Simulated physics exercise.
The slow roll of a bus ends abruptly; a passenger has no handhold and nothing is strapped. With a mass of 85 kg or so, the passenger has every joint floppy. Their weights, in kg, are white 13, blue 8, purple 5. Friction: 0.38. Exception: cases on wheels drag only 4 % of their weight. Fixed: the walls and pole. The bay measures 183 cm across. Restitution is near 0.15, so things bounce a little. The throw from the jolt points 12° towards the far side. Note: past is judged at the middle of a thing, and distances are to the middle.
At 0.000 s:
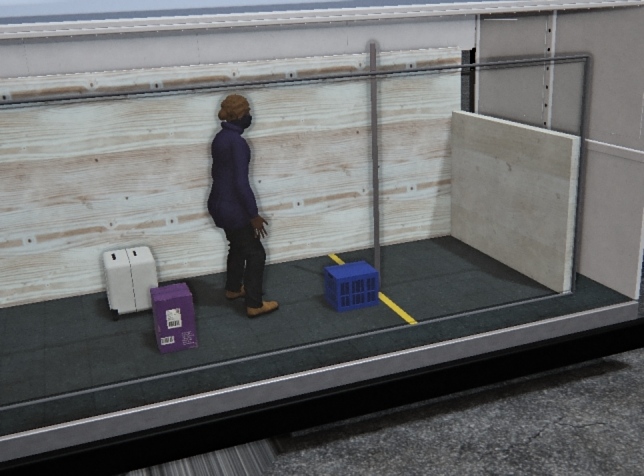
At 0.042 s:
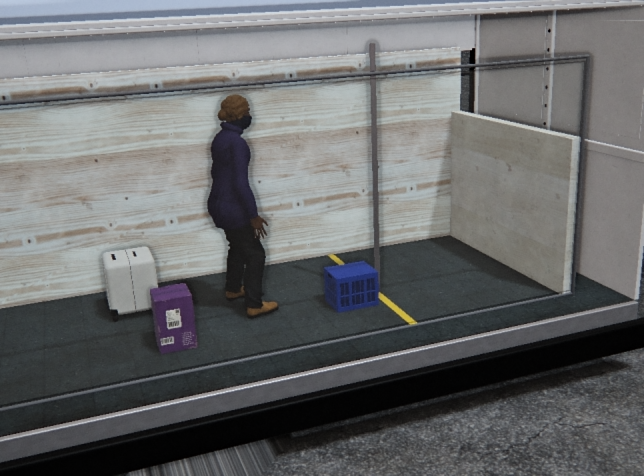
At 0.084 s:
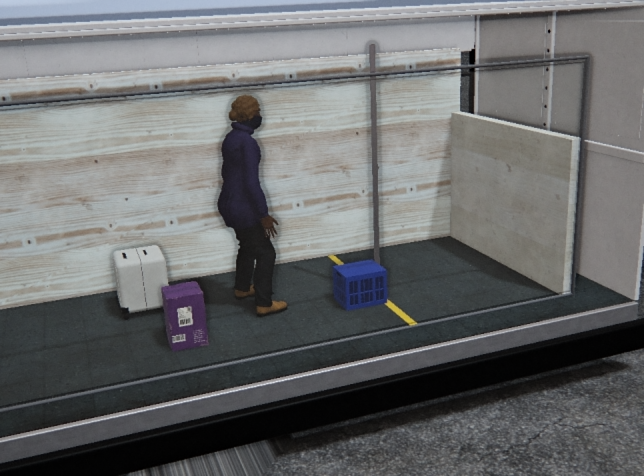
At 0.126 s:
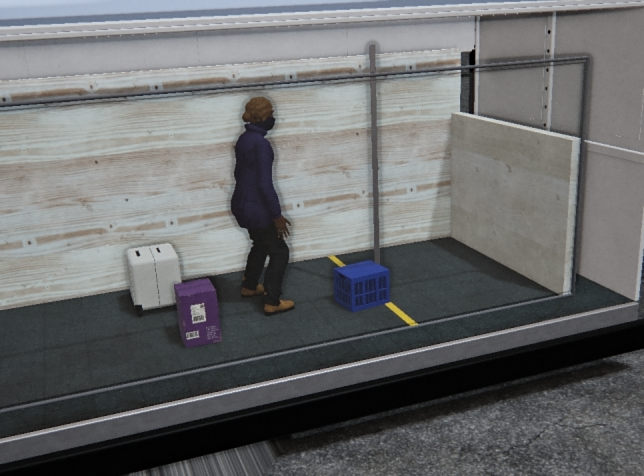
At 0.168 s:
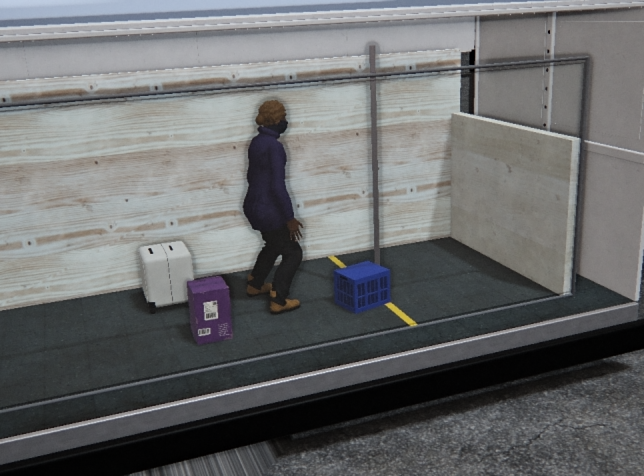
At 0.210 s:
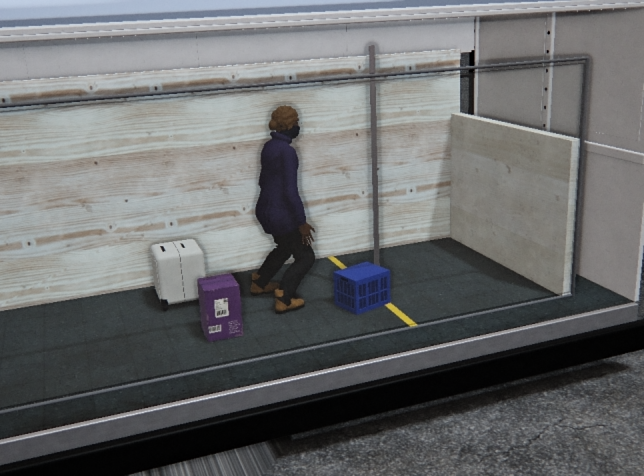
In this clip, a white case and a purple pack slide steadily right across a dark floor while a masked person shifts right beside them, knees bending and feet moving apart, and a blue crate moves slightly right near a yellow line.
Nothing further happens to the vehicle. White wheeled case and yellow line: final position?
Result: Line overstepped.
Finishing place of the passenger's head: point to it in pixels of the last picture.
It ends up at about (452, 237).
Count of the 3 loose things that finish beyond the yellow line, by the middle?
The total is 1.
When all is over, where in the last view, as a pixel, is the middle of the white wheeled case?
It ends up near pixel (353, 236) in the last picture.
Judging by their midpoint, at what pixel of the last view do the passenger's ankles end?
The midpoint ends up close to (349, 269).
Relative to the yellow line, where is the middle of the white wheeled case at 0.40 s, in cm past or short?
About 110 cm short of it.
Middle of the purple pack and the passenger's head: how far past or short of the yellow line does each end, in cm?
Purple pack, 80 cm on the short side; passenger's head, 120 cm on the past side.
After 0.40 s the white wheeled case is 108 cm short of the yellow line, tilted 0°, near (231, 262) in the last picture's view; the blue crate 18 cm short of the yellow line, tilted 0°.
After 0.65 s the white wheeled case is 49 cm short of the yellow line, tilted 0°, near (289, 247) in the last picture's view; the blue crate 18 cm short of the yellow line, tilted 0°.
After 1.05 s the white wheeled case is 15 cm past the yellow line, tilted 0°, near (351, 236) in the last picture's view; the blue crate 18 cm short of the yellow line, tilted 0°.
At rest, 1.5 s, white wheeled case crosses the yellow line; blue crate stops short of the yellow line; purple pack stops short of the yellow line; passenger's hips cross the yellow line; passenger's head crosses the yellow line.
